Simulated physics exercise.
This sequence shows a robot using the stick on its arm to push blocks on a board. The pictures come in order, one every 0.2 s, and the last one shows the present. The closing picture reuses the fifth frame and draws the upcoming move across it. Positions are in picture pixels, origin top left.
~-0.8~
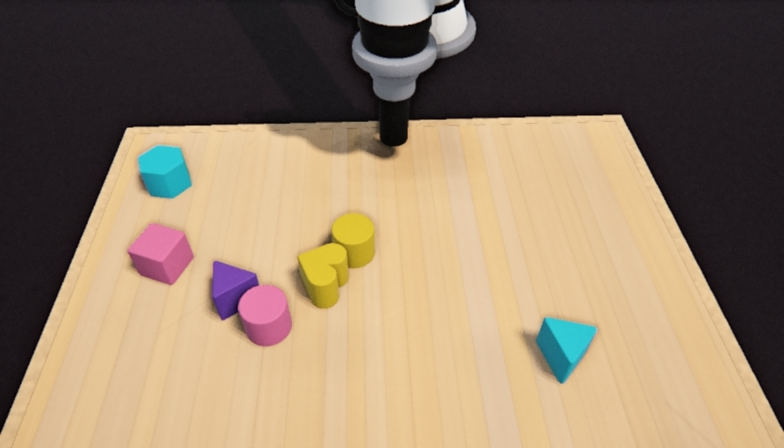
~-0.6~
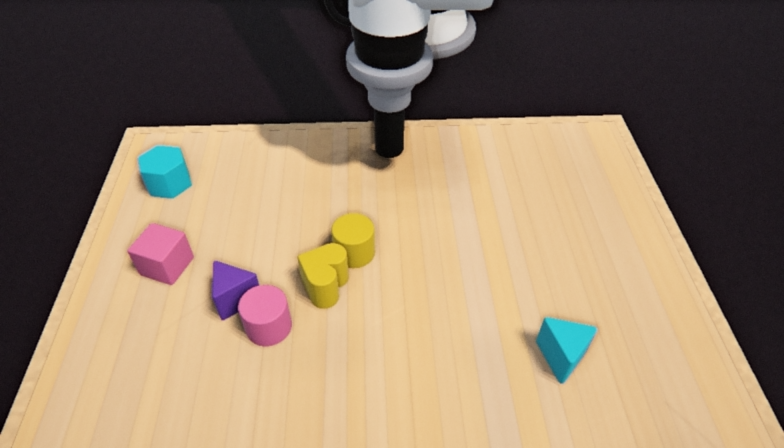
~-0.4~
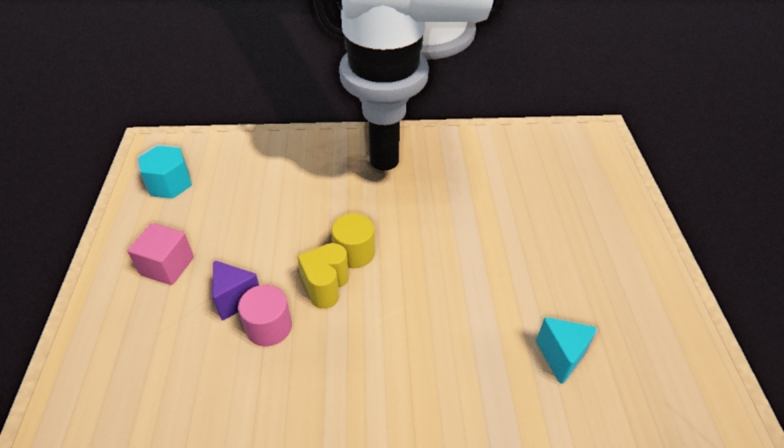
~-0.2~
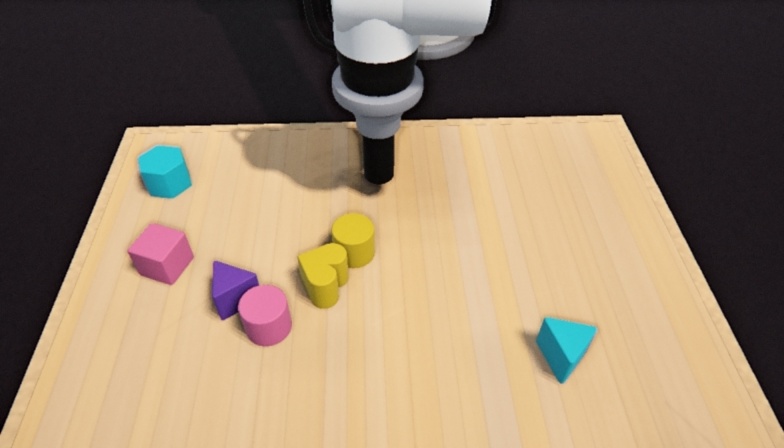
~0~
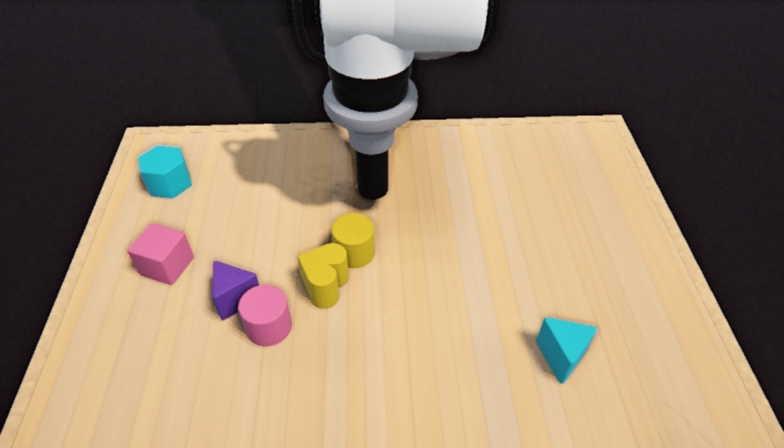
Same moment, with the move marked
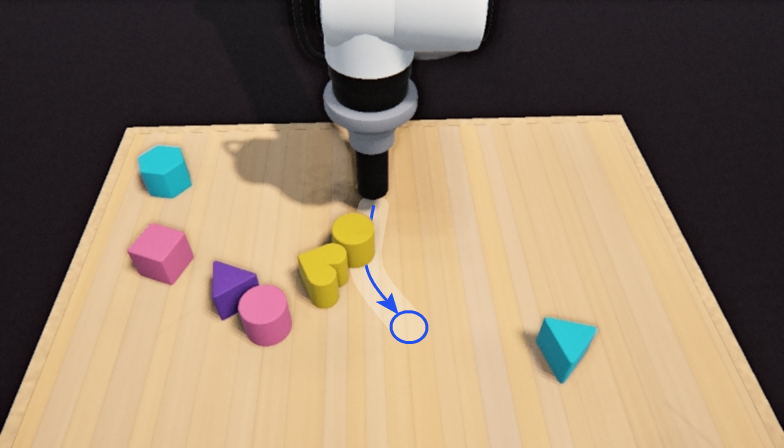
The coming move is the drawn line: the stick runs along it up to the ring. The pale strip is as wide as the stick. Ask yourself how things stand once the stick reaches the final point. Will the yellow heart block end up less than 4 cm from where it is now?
The answer is no.
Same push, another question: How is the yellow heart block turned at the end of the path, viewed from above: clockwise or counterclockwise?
From above, the yellow heart block will be seen to turn clockwise.
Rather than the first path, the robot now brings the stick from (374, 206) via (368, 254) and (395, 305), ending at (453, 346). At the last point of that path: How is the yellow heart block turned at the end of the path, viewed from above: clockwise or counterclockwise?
The answer is clockwise.
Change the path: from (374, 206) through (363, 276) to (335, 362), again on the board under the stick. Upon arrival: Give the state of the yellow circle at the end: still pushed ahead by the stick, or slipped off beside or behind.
Ahead to the end.
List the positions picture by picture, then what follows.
Stick's lower end (394, 138); pink circle (262, 303); yellow heart block (322, 262); yellow circle (353, 228), in the first frame.
Stick (389, 149); blocks still, in the second frame.
Stick (384, 161); blocks still, in the third frame.
Stick (379, 175); blocks still, in the fourth frame.
Stick (373, 190); pink circle (262, 303); yellow heart block (322, 262); yellow circle (353, 228), in the fifth frame.
Drawn move, from (374, 206) by way of (366, 244) and (376, 286) to (409, 327).
The first path, step by step. One third of the way, stick (366, 228); yellow heart block (311, 277), turned 15° clockwise; yellow circle (348, 247).
Two thirds of the way, stick (375, 271); pink circle (252, 307); yellow heart block (307, 306), turned 70° clockwise; yellow circle (356, 293).
At the end, stick (410, 311); pink circle (252, 307); yellow heart block (307, 308), turned 75° clockwise; yellow circle (364, 312).
